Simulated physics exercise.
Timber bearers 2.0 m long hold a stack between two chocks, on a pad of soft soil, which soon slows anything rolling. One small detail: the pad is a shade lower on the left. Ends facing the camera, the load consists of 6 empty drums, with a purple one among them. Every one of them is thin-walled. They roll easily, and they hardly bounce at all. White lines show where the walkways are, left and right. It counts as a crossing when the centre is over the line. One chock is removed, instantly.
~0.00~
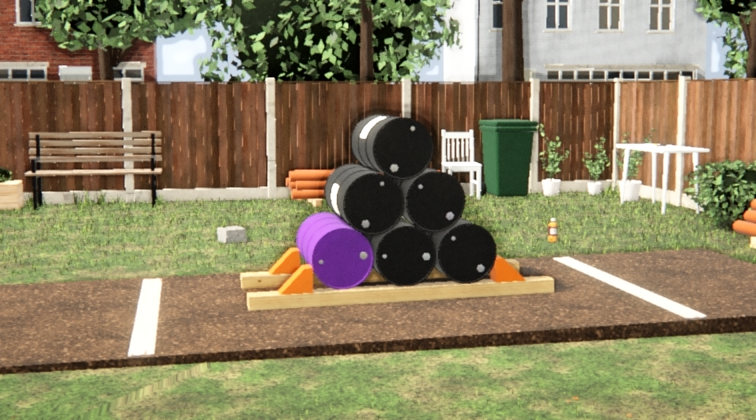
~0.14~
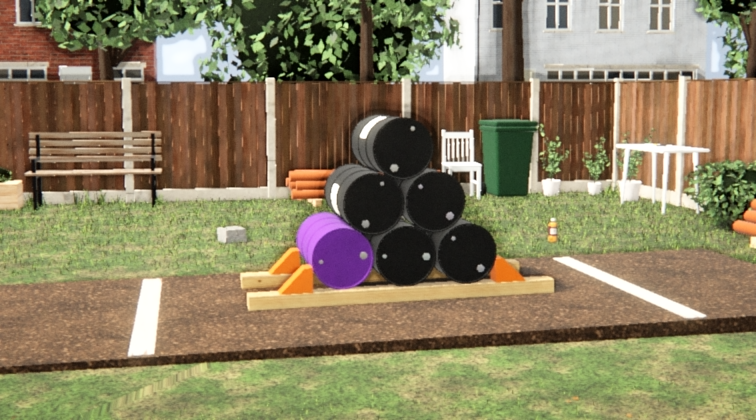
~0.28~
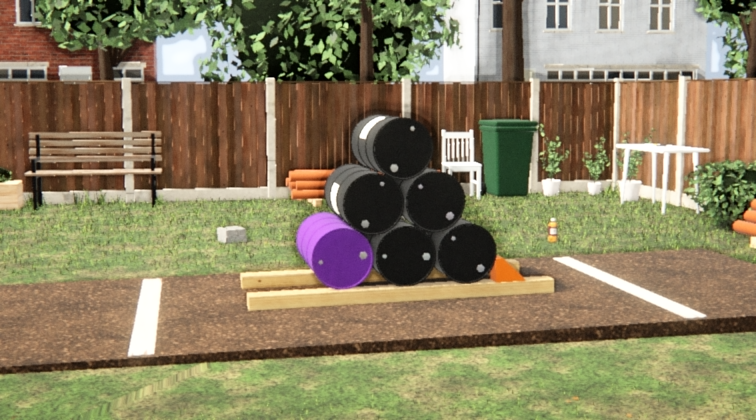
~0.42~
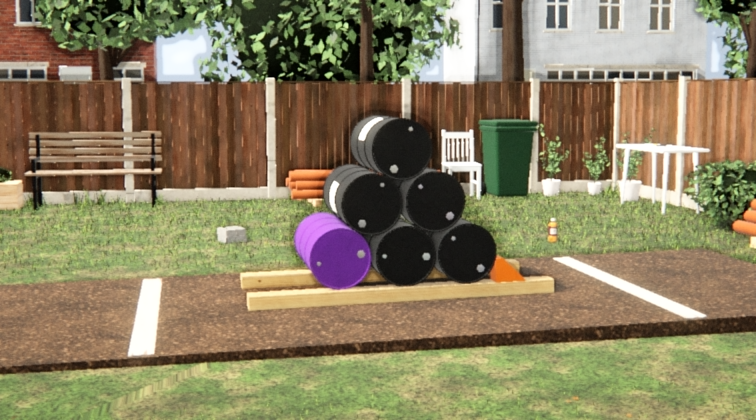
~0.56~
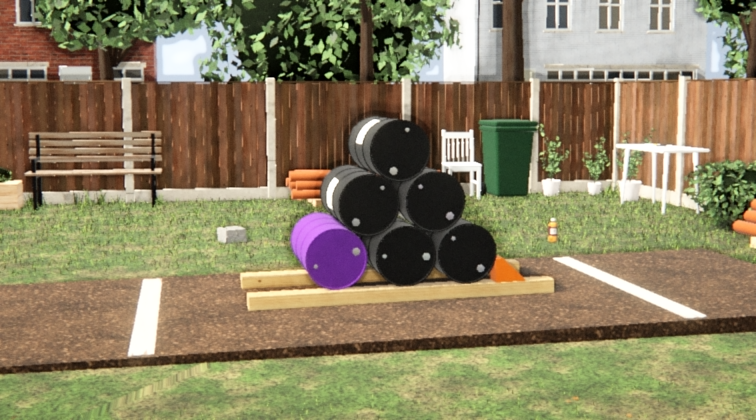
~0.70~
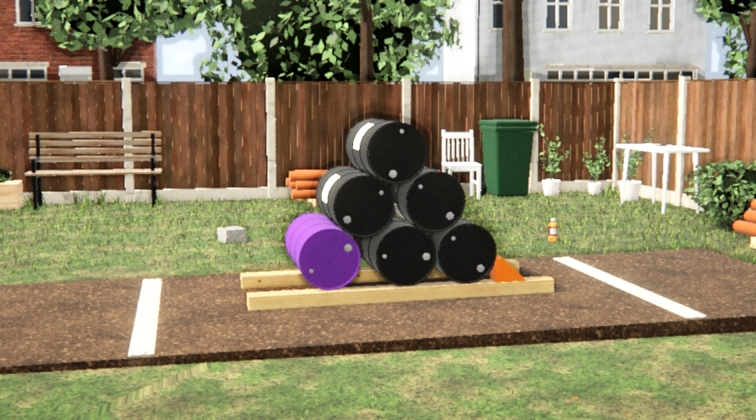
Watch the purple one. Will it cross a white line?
Yes.
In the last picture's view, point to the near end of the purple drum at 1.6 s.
Position: About (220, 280).
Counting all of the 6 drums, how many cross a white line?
The exact total comes out at 2.
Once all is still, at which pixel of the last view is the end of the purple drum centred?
It ends up close to (5, 292).
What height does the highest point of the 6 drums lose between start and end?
About 35 cm.
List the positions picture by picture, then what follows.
The first picture shows purple at (344, 260); both chocks in; lines at (147, 317) and (631, 288); the pad is a shade lower on the left; 3 of the 6 form the bottom row.
The second picture shows purple at (344, 260).
The third picture shows purple at (343, 260); left chock gone.
The fourth picture shows purple at (341, 260).
The fifth picture shows purple at (337, 260).
The sixth picture shows purple at (331, 260); lines at (147, 317) and (631, 288).
After 1.1 s, purple is on the bearers, 30 cm from the bearers' left end, rolling left; 0 past a line.
After 1.6 s, purple is off the bearers, 45 cm short of the left line, rolling left; 0 past a line.
After 2.2 s, purple is past the left line; 1 past a line.
At rest (6.1 s), purple is past the left line; 2 past a line.
